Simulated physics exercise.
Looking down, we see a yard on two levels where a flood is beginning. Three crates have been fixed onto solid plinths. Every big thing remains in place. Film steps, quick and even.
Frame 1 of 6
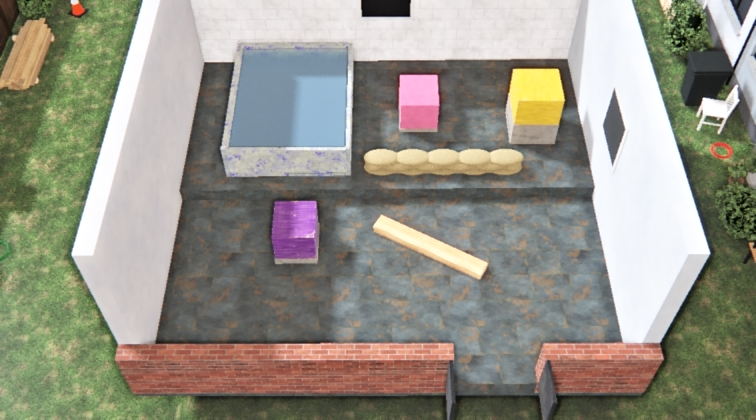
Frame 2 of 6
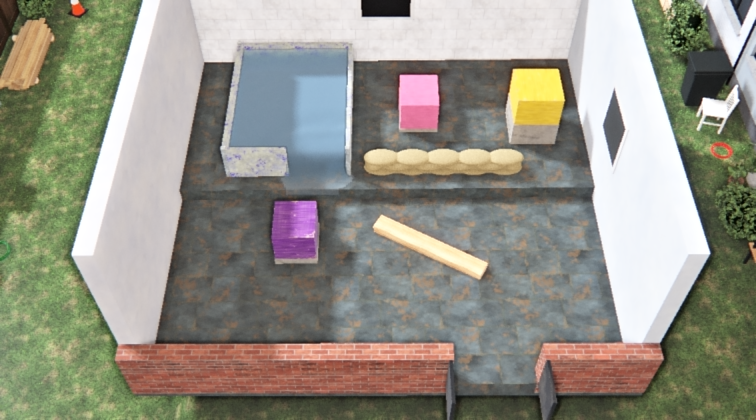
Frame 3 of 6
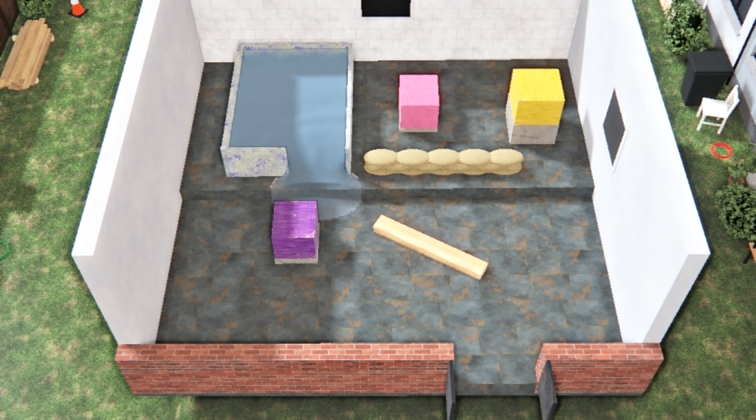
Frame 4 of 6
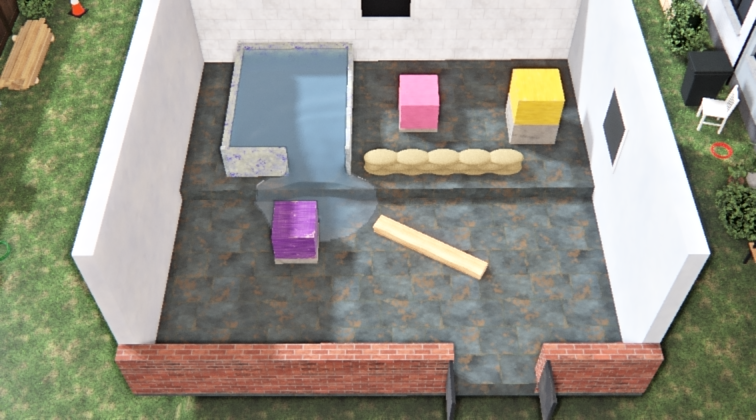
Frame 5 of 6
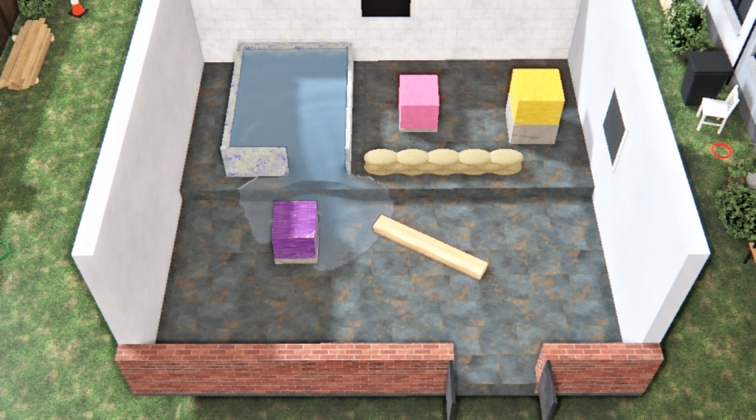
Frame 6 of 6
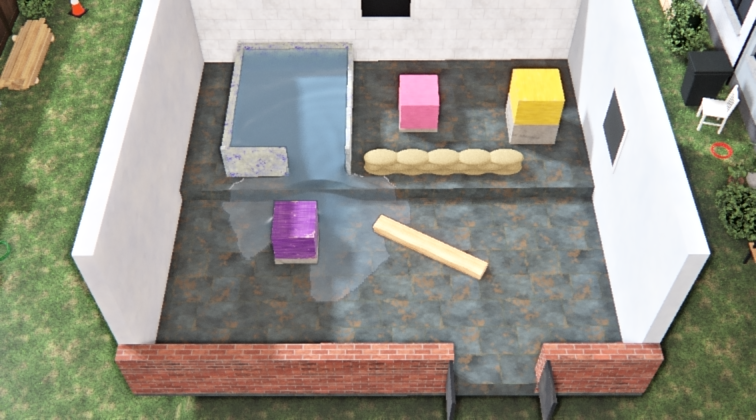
Water pours through a gap that opens in the front wall of a raised tank, drops to the lower level of the walled yard, and spreads forward around the purple block, left of a wooden beam.
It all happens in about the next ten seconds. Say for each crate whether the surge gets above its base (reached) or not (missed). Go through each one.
The yellow crate will be a dry one. The purple crate will be a wet one. The pink crate will be a dry one.
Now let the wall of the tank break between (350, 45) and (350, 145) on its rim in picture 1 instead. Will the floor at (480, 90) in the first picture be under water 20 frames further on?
Status of the point: Soaked.
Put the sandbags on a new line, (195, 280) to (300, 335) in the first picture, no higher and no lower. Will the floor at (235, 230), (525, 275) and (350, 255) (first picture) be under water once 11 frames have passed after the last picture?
As listed: Submerged, unflooded, submerged.
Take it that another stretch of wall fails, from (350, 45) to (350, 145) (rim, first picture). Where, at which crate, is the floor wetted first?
My pick is the one in pink.
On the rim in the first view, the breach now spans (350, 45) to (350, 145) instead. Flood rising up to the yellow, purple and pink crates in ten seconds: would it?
Result - yellow crate is not reached; purple crate is not reached; pink crate gets flooded.
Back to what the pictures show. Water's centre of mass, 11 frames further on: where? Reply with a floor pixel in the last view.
I'd place it roughly at (304, 167).
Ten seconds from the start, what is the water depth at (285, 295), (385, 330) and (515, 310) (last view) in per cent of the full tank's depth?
In order: 14, 10, 10 %.
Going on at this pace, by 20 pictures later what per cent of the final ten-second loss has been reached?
By my reckoning, 30 %.
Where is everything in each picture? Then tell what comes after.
The first frame shows the tank at (291, 96) is whole and still.
In the second frame, the front is at (285, 181), out from the gap at (317, 165).
In the third frame, water pours out at (317, 166) and has run to a hidden place.
In the fourth frame, water pours out at (317, 167) and has run to (343, 234).
In the fifth frame, water pours out at (317, 167) and has run to (331, 266).
In the sixth frame, the front is at (333, 296), out from the gap at (317, 167).
A moment on, water covers 20 % of the floor; the yellow crate not reached, the purple crate water round its plinth, the pink crate not reached.
Next, water covers 35 % of the floor; the yellow crate not reached, the purple crate water round its plinth, the pink crate not reached.
Then, water covers 45 % of the floor; the yellow crate not reached, the purple crate water round its plinth, the pink crate not reached.
Later, water covers 55 % of the floor; the yellow crate not reached, the purple crate water round its plinth, the pink crate not reached.
In the end, water covers 55 % of the floor; the yellow crate stayed above the water, the purple crate was topped, the pink crate stayed above the water.
